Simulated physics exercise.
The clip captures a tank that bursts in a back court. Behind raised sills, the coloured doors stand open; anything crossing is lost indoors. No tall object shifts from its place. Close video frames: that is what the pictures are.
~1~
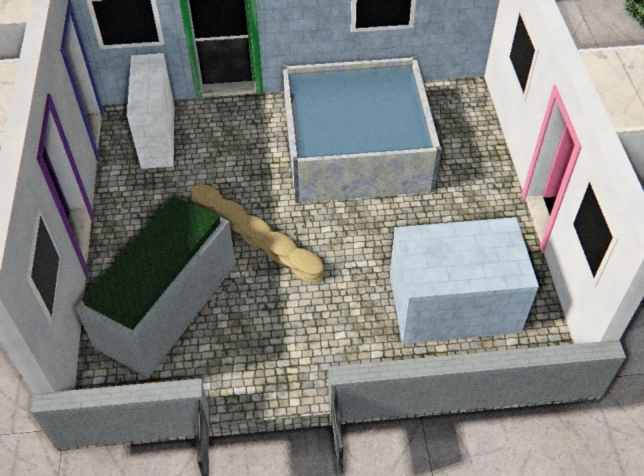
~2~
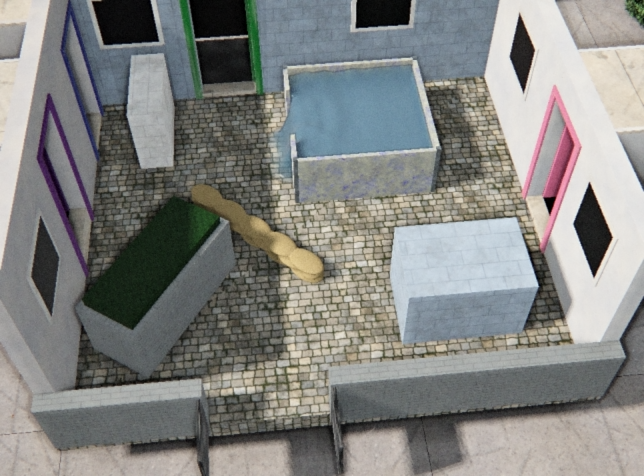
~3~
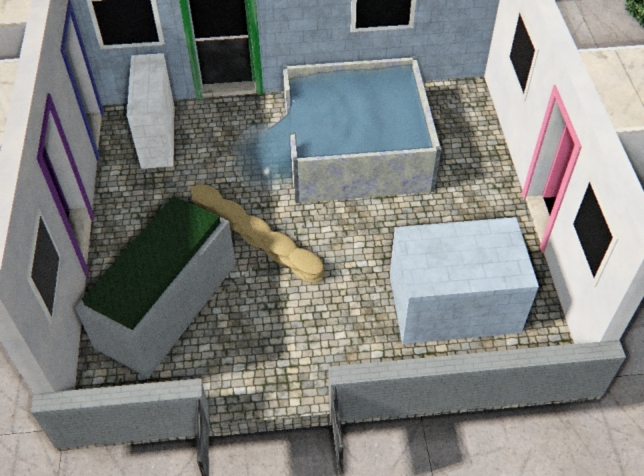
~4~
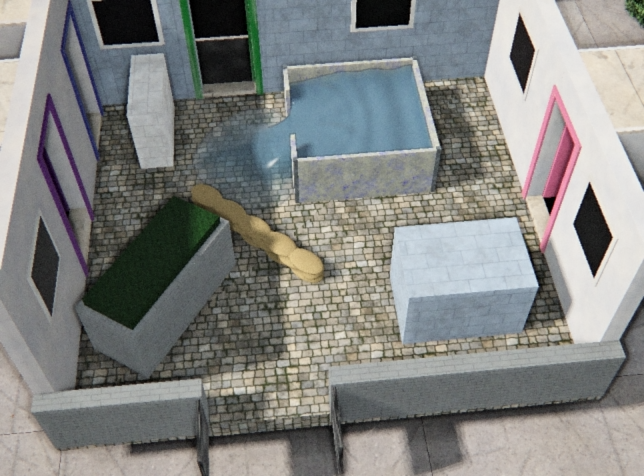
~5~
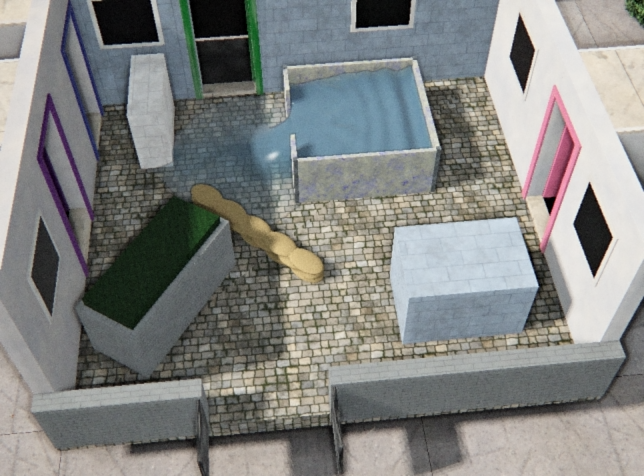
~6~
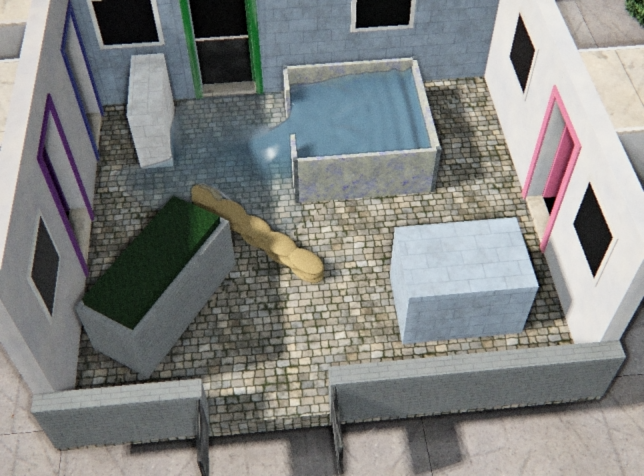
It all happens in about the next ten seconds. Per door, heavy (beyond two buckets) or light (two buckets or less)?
In the end purple door: Within two buckets; pink door: Within two buckets; blue door: Exceeds two buckets; green door: Exceeds two buckets.
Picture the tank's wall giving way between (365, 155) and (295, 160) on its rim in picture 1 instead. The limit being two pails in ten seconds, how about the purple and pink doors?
Result: Purple stays unflooded, pink gets flooded.
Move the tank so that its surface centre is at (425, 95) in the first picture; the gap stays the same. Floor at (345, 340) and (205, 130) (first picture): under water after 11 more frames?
The first spot is left dry, the second inundated.
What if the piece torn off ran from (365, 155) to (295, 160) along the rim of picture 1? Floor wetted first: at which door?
You want the pink one.
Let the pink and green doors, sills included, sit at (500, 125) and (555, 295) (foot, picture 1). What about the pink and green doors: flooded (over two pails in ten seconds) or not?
Door by door: Pink is spared, green is spared.
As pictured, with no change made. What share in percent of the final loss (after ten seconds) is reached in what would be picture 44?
It comes to around 70 per cent.
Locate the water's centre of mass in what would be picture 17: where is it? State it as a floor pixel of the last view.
Close to (277, 160), I reckon.
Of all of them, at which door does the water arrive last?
It is the door marked pink.
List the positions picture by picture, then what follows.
In the first picture, still water in the open tank at (358, 110).
In the second picture, water pours out at (293, 141) and has run to (283, 178).
In the third picture, the front is at (240, 173), out from the gap at (293, 142).
In the fourth picture, water pours out at (293, 142) and has run to (198, 165).
In the fifth picture, water pours out at (293, 142) and has run to (159, 168).
In the sixth picture, water pours out at (293, 141) and has run to (124, 183).
A moment on, water covers 25 % of the floor; the purple door wet at the sill, nothing in, the pink door not reached, the blue door wet at the sill, nothing in, the green door under two buckets in.
Next, water covers 40 % of the floor; the purple door wet at the sill, nothing in, the pink door not reached, the blue door under two buckets in, the green door over two buckets in.
Then, water covers 60 % of the floor; the purple door wet at the sill, nothing in, the pink door not reached, the blue door over two buckets in, the green door far over two buckets in.
Later, water covers 90 % of the floor; the purple door wet at the sill, nothing in, the pink door wet at the sill, nothing in, the blue door far over two buckets in, the green door far over two buckets in.
In the end, water covers 95 % of the floor; the purple door wet at the sill, nothing in, the pink door wet at the sill, nothing in, the blue door far over two buckets in, the green door far over two buckets in.
